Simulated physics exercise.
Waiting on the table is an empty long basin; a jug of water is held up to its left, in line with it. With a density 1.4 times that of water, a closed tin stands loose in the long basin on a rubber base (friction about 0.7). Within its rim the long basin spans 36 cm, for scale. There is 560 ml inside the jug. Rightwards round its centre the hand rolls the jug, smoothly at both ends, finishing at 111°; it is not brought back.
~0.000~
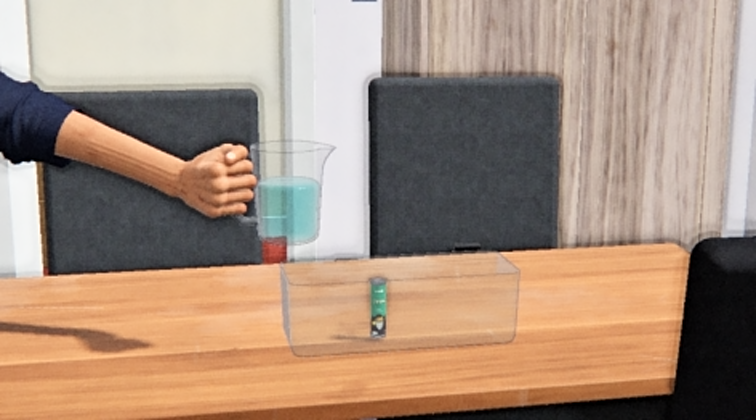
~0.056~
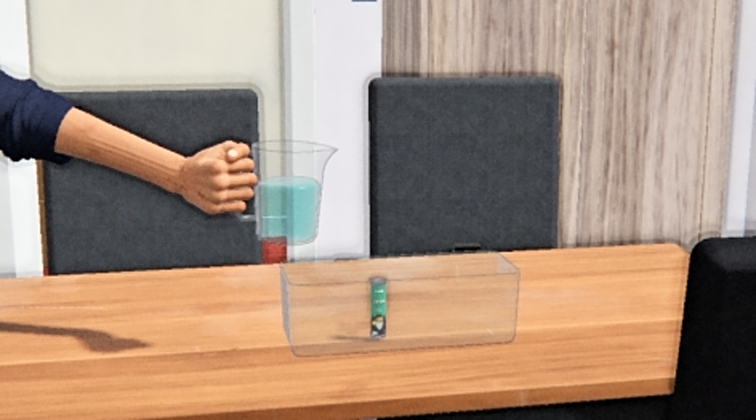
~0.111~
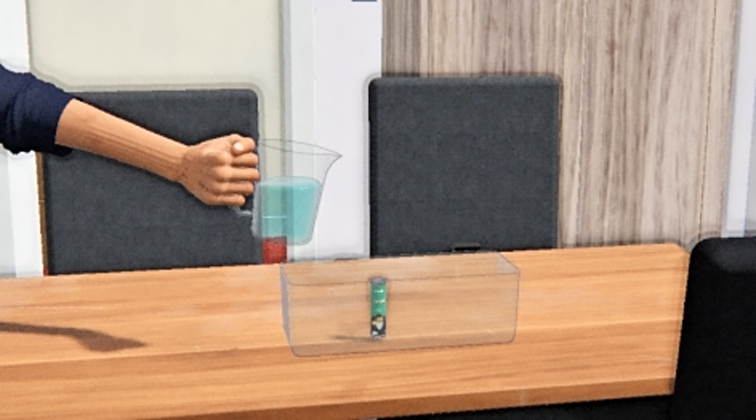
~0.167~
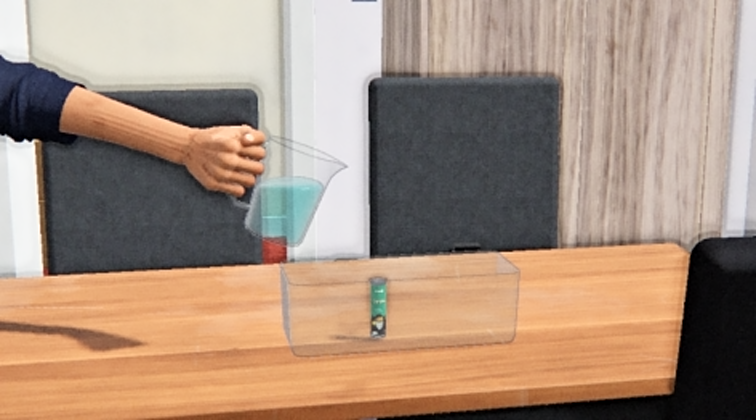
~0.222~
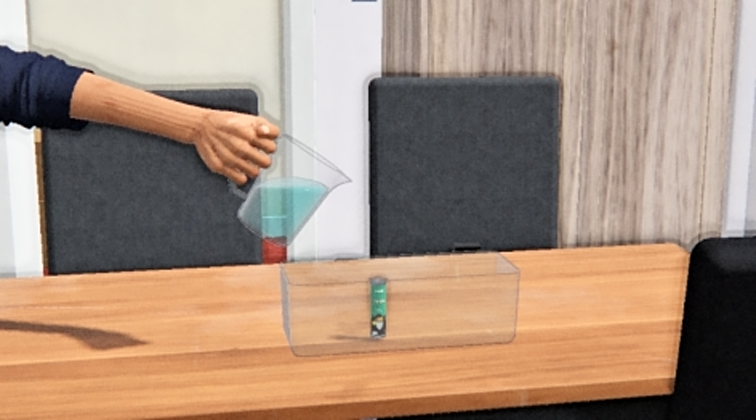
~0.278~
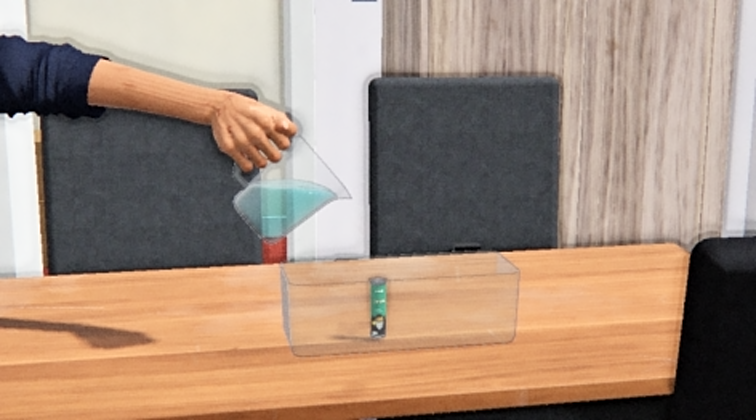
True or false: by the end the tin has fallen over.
True.
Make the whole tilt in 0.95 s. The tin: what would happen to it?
After the tilt, the tin has tipped over.
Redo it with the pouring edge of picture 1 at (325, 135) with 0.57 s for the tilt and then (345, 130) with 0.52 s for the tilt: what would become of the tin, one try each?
First it tips over; then it tips over.
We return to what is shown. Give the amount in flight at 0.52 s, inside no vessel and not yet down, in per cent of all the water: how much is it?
Some 22 per cent, I reckon.
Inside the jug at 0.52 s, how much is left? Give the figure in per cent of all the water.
About 58 percent.
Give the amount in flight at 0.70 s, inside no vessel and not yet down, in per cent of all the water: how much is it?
In-air share: About 10 %.
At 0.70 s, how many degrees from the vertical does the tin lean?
Looks like some 35 degrees from vertical upright.
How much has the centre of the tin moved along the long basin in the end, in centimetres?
Net tin displacement: Roughly 10.5 cm.
Then, 0.52 s in, the tilt is 107° and 58 per cent is still to pour; the tin stands where it began.
Then, 0.70 s in, the tilt is 111° and 12 per cent is still to pour; the tin leans 33°.
Then, 0.89 s in, the tilt is 111° and 1 per cent is still to pour; the tin lies on its side.
Then, 1.09 s in, the tilt is 111° and 0 per cent is still to pour; the tin lies on its side.
Finally, the tin lies on its side.
